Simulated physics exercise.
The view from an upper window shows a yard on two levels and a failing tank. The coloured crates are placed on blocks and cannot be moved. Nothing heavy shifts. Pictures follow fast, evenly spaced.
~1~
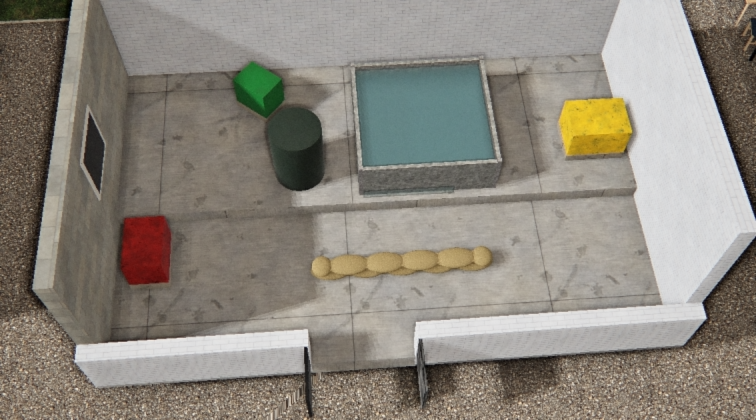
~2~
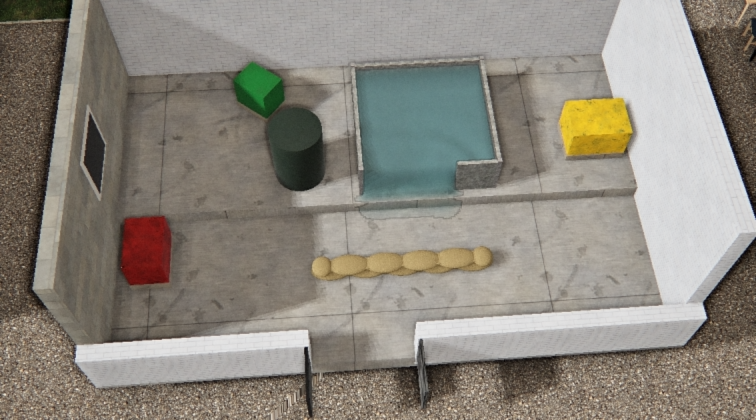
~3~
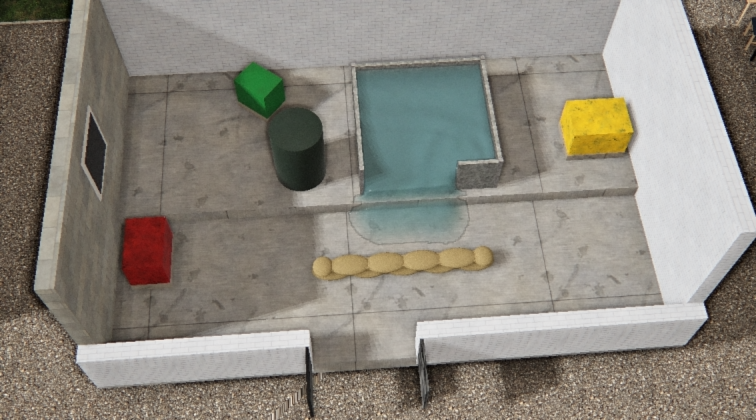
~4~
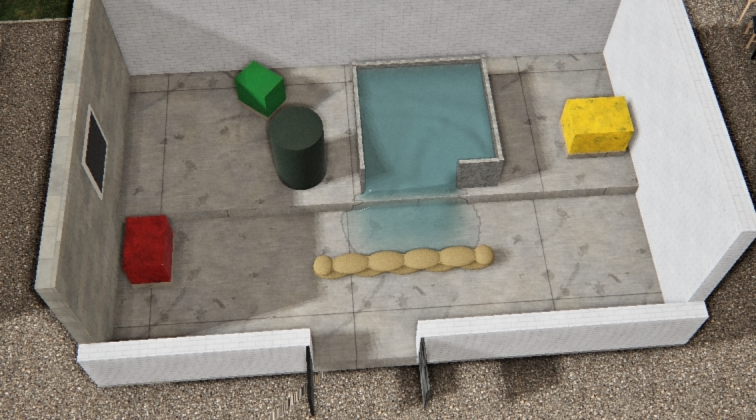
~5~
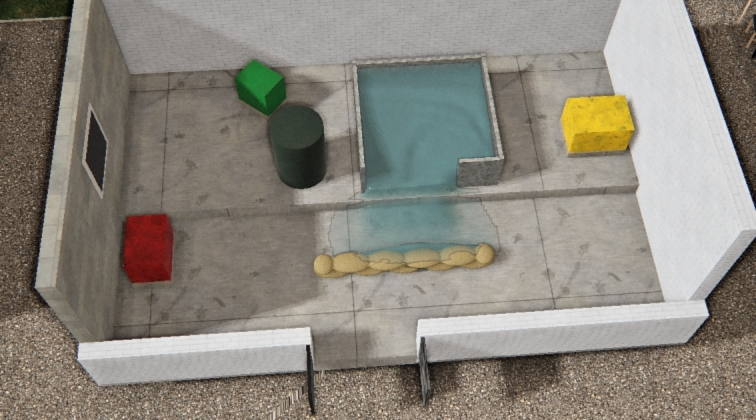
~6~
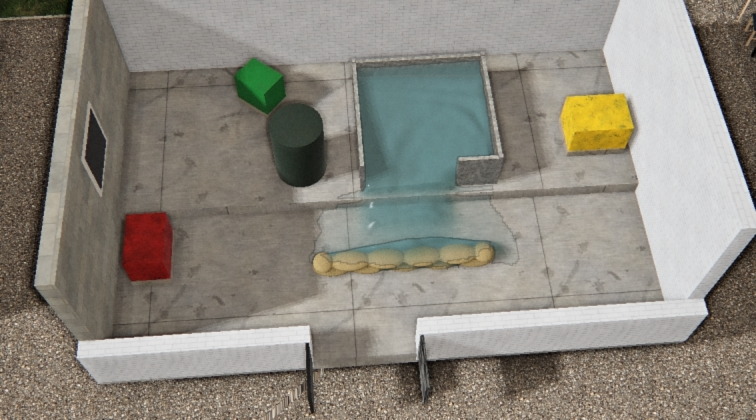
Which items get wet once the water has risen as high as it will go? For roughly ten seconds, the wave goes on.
The red crate ends up with water on it. The yellow crate ends up clear of the water. The green crate ends up clear of the water.
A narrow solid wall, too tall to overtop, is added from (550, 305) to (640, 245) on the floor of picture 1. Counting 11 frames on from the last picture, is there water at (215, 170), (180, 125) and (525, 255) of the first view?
As listed: Dry, clear, wet.
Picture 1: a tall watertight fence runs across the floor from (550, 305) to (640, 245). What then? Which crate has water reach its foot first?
Answer: The red-painted one.
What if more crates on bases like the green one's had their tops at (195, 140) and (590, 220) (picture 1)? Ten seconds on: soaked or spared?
Listed order: Unflooded / flooded.
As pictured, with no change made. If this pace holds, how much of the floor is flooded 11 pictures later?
Estimate: Some 50 in a hundred.
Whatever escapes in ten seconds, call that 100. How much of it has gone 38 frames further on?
About 40 per cent.
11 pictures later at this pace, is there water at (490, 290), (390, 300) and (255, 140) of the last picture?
First inundated, second inundated, third spared.
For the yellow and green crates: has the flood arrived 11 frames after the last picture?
Yellow: Dry; green: Dry.
A moment on, water covers 30 % of the floor; the red crate not reached, the yellow crate not reached, the green crate not reached.
Next, water covers 50 % of the floor; the red crate water round its plinth, the yellow crate not reached, the green crate not reached.
Then, water covers 45 % of the floor; the red crate water round its plinth, the yellow crate not reached, the green crate not reached.
Later, water covers 50 % of the floor; the red crate water round its plinth, the yellow crate not reached, the green crate not reached.
In the end, water covers 50 % of the floor; the red crate was topped, the yellow crate stayed above the water, the green crate stayed above the water.
